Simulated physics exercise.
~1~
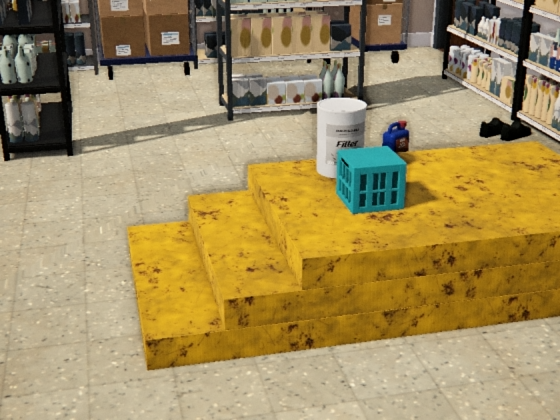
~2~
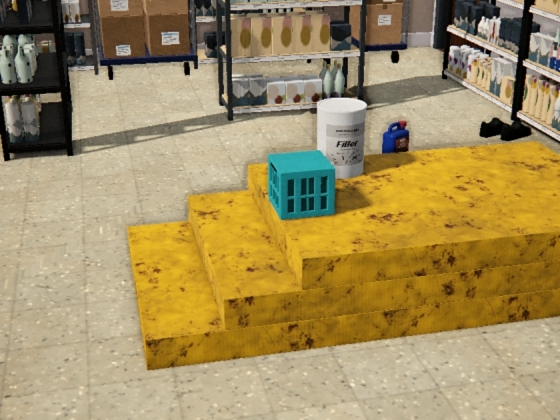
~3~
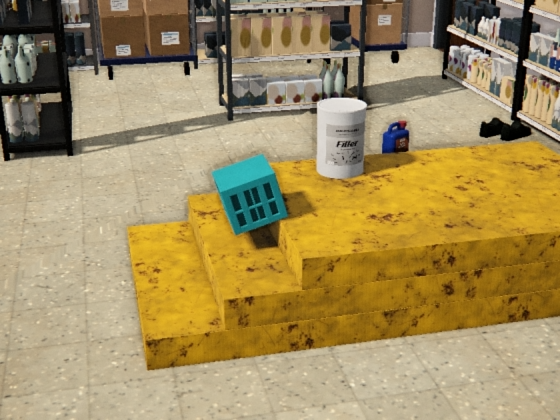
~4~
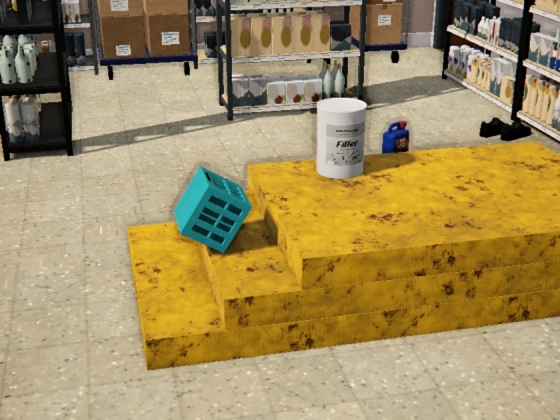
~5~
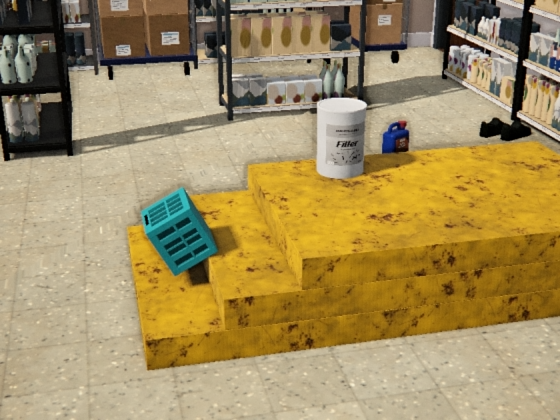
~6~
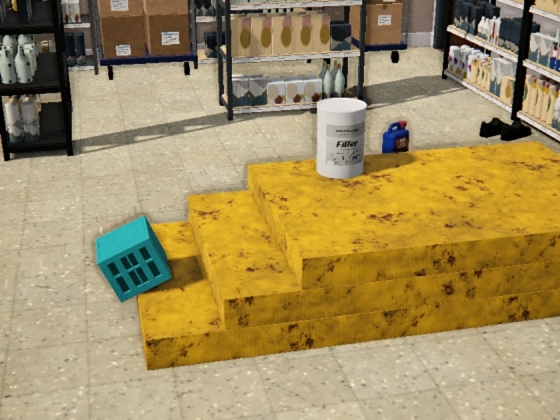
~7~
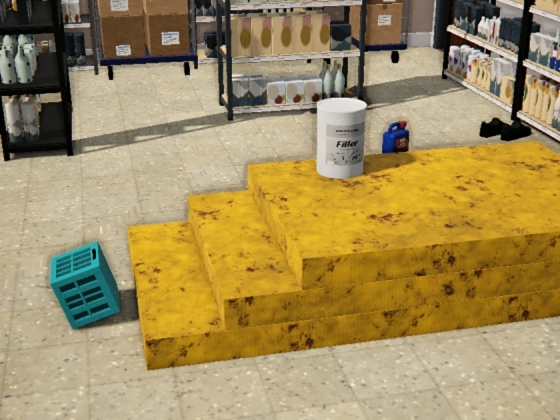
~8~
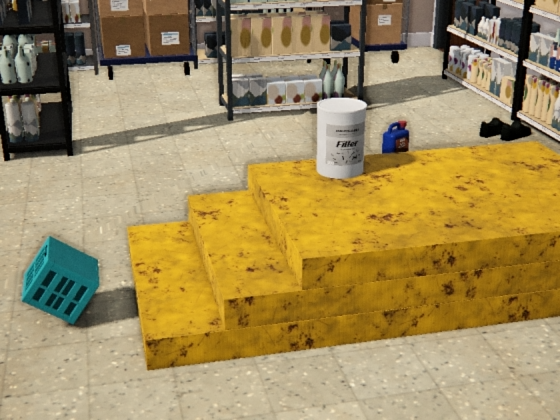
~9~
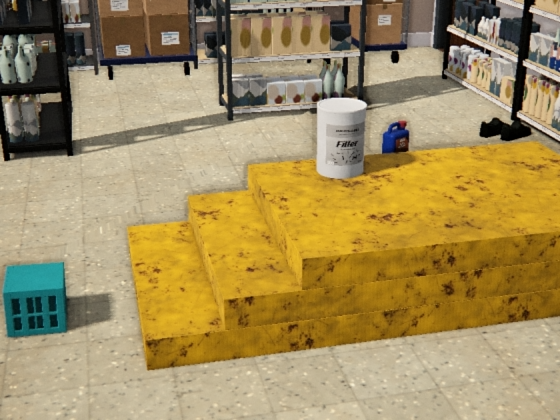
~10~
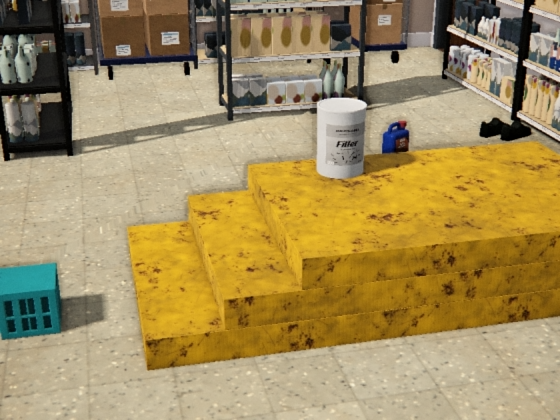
A turquoise crate slides left past a white pail, tumbles down yellow steps, and rests on the floor.
